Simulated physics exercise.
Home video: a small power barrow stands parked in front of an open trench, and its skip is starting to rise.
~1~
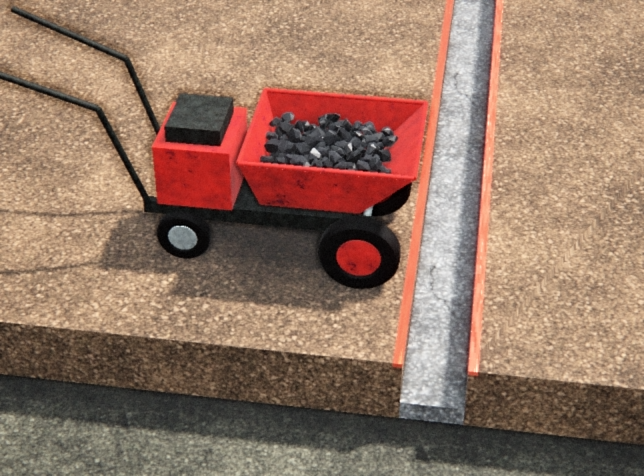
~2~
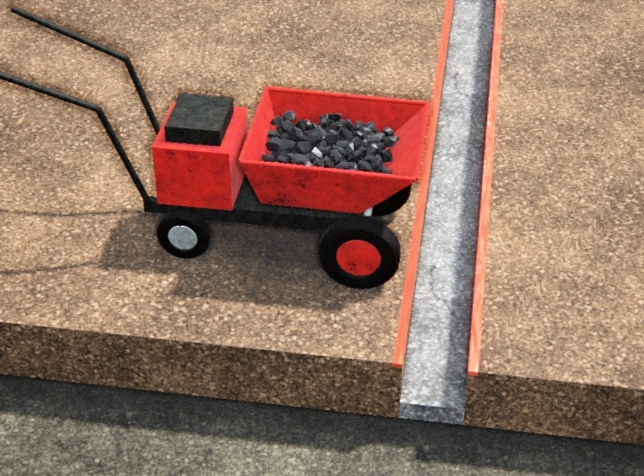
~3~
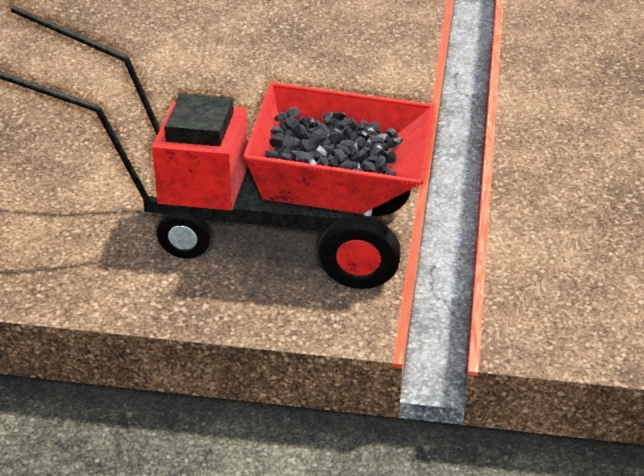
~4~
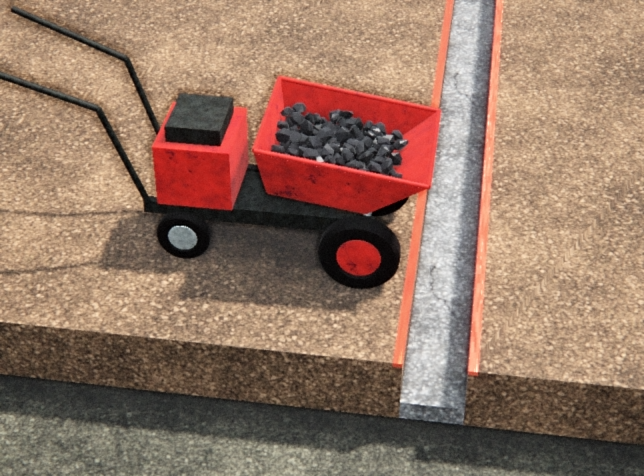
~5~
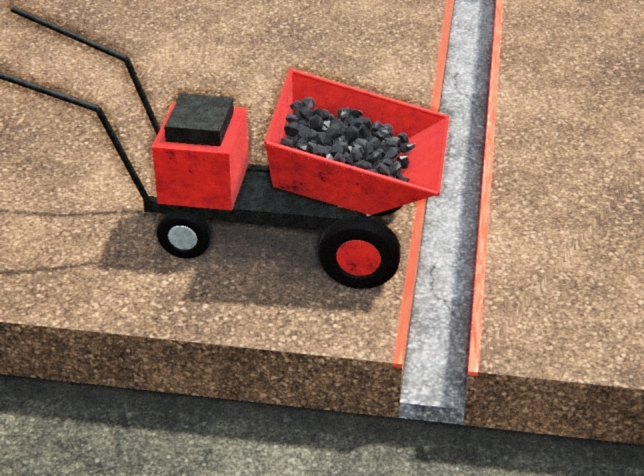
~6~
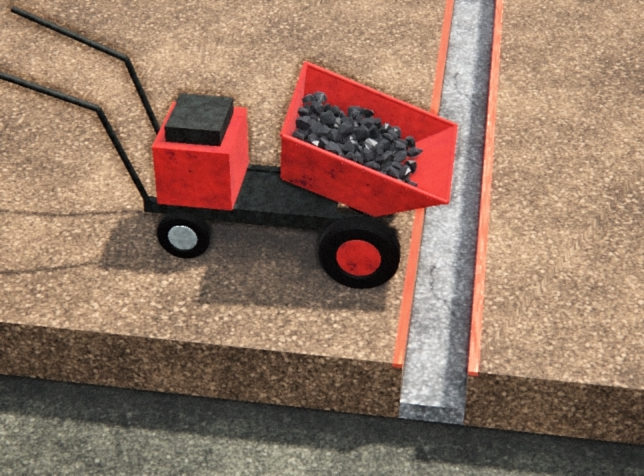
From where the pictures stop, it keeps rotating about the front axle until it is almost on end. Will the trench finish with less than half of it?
Yes, less than half.
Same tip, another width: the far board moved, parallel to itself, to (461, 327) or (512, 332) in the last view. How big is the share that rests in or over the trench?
About 0 %, then 90 %.
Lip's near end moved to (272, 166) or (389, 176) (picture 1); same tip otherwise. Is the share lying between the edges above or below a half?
First spot a minority of it, second spot the bulk of it.
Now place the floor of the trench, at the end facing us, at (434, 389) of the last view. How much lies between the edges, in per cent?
10 %.
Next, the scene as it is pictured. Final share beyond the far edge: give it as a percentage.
Roughly 55 per cent of the load.
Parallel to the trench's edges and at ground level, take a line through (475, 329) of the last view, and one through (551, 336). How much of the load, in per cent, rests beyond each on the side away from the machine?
That's 50 per cent for the first and 10 per cent for the second.
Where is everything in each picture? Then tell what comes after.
Lip of the skip (414, 179), level; top of the load (343, 147), lumps of coal; first edge of the trench (404, 321); far edge (477, 328), the trench over half as wide as the skip, and about as deep as wide, in the first frame.
Lip of the skip (416, 180), tipped barely; top of the load (333, 139), in the second frame.
Lip of the skip (421, 182), tipped barely; top of the load (318, 137), in the third frame.
Lip of the skip (428, 187), tipped a little; top of the load (313, 142), in the fourth frame.
Lip of the skip (437, 194), tipped a little; top of the load (322, 138), in the fifth frame.
Lip of the skip (447, 203), tipped clearly; top of the load (317, 130); first edge of the trench (404, 321); far edge (477, 328), in the sixth frame.
Just after the last frame, skip tipped steeply; every one in the skip.
A moment on, skip tipped right over; roughly two thirds in the skip; just a few in or heaped over the trench; roughly a third beyond it.
Further on, skip tipped right over; roughly a third in the skip; about a tenth in or heaped over the trench; roughly half beyond it.
When it is over, skip tipped right over; roughly a third in the skip; about a tenth in or heaped over the trench; roughly half beyond it.
